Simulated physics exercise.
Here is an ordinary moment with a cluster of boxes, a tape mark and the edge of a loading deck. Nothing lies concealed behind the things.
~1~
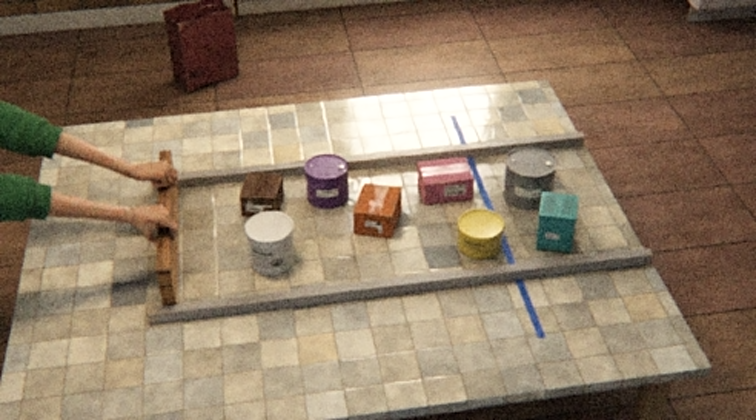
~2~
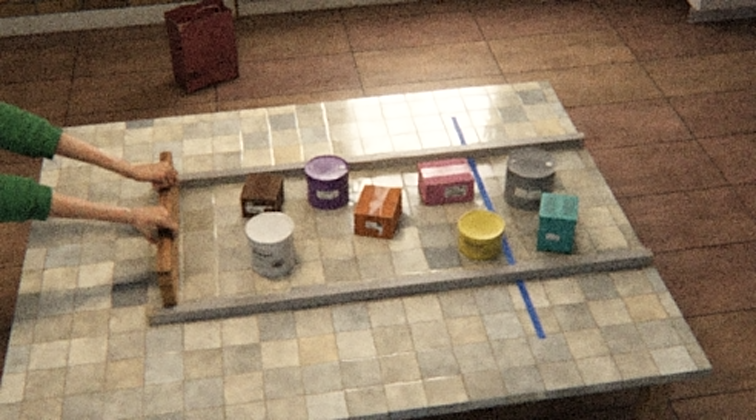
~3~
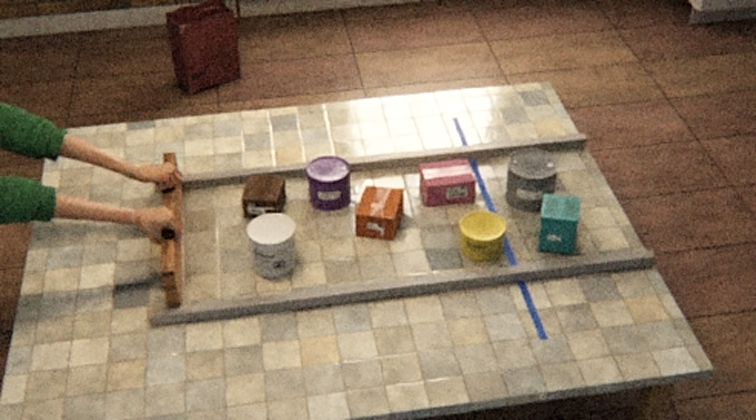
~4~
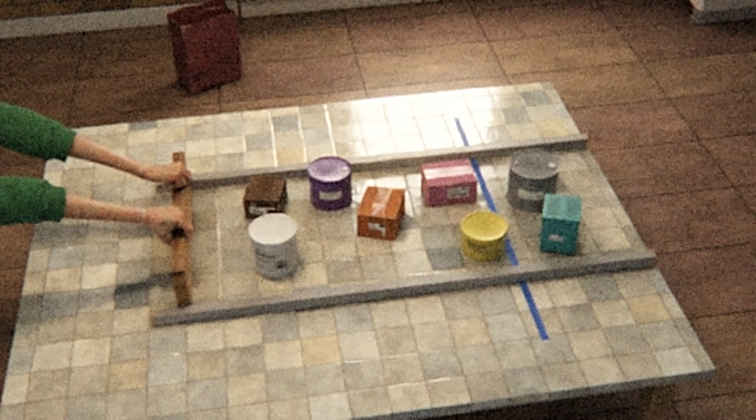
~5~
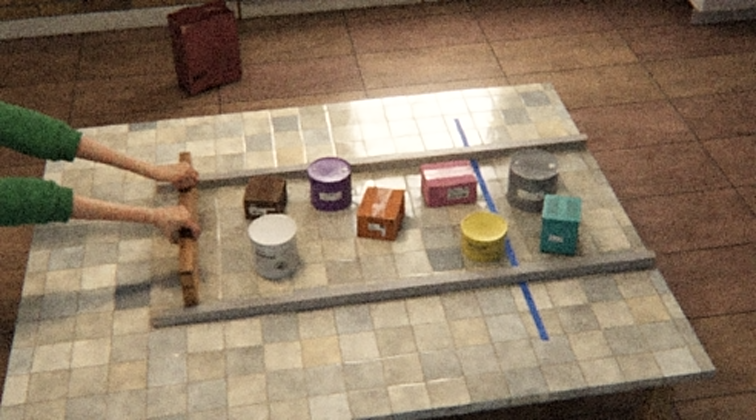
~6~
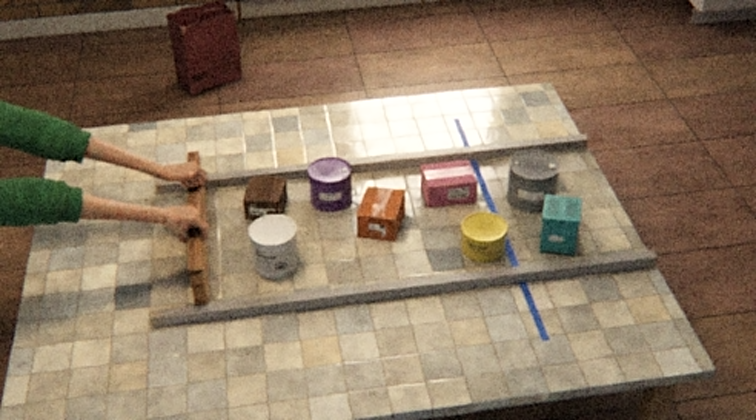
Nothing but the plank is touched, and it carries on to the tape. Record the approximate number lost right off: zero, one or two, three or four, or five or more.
Number lost: Zero.
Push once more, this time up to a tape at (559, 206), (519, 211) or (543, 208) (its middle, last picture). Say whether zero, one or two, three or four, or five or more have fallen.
For each place: Either one or two; not one; just one or two.
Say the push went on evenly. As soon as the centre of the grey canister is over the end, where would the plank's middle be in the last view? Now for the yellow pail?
Around (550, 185) first and around (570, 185) second.
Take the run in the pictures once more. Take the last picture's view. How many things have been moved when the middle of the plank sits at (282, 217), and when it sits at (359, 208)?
Tally at point one: 3; at point two: 5.
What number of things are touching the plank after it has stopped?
The count is 3.
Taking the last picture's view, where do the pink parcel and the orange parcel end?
In the last picture the pink parcel sits around (548, 183) and the orange parcel around (511, 194).
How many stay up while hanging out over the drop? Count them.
My count gives 0.
Early on, none off yet; turquoise tote at rest near (560, 226); grey canister at rest near (533, 181); yellow pail at rest near (484, 237).
A while later, none off yet; turquoise tote at rest near (560, 226); grey canister moving near (538, 182); yellow pail at rest near (484, 237).
Finally, the number that fall off is zero.
